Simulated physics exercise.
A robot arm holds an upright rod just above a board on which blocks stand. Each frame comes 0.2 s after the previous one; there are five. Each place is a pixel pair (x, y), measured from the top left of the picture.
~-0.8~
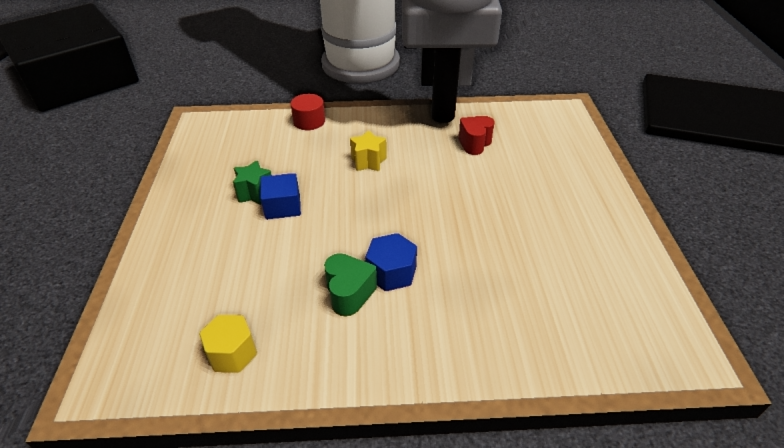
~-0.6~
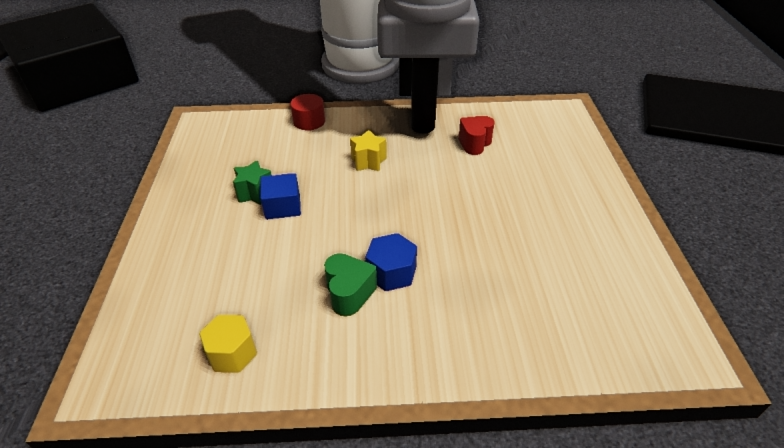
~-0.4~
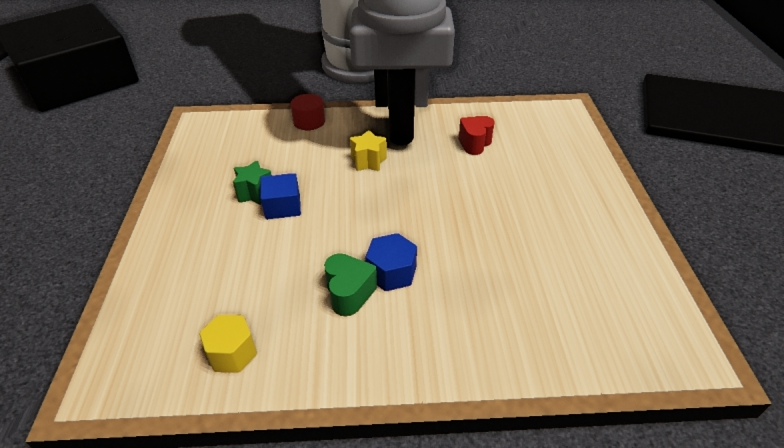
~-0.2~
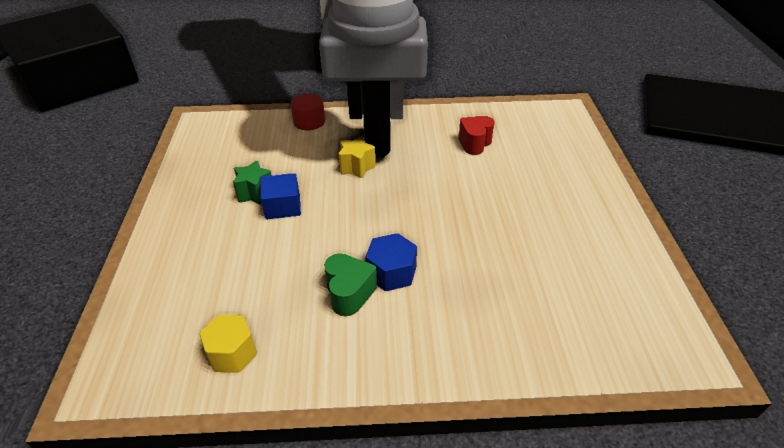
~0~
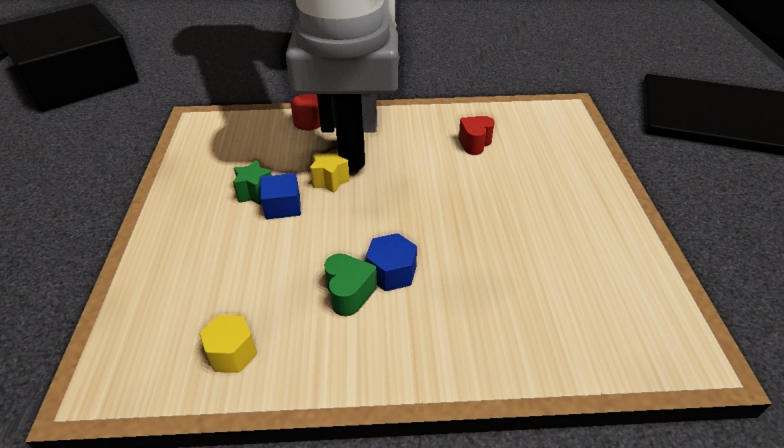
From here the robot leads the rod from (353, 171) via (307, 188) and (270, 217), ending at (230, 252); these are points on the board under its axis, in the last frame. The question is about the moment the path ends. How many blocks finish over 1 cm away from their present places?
My prediction: No fewer than three blocks.
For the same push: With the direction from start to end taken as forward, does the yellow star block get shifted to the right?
I'd say yes.
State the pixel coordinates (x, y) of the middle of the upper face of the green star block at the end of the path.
Final place: (228, 178).
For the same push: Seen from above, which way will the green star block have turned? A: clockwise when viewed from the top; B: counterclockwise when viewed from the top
Answer: A.
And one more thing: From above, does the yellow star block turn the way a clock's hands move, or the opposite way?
Clockwise, looking down.
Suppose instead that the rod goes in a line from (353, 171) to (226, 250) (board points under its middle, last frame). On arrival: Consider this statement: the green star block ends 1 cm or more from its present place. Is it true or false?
True - the claim holds.
On the path given first. One third of the way, rod at (305, 181); green star block at (245, 174), turned 25° clockwise; blue square piece at (254, 200), turned 40° anticlockwise; yellow star block at (277, 177).
Two thirds of the way, rod at (267, 211); green star block at (228, 178), turned 95° clockwise; blue square piece at (210, 229), turned 55° anticlockwise; yellow star block at (234, 204), turned 15° clockwise.
At the end, rod at (228, 245); green star block at (228, 178), turned 95° clockwise; blue square piece at (157, 259), turned 35° anticlockwise; yellow star block at (191, 235), turned 25° clockwise.
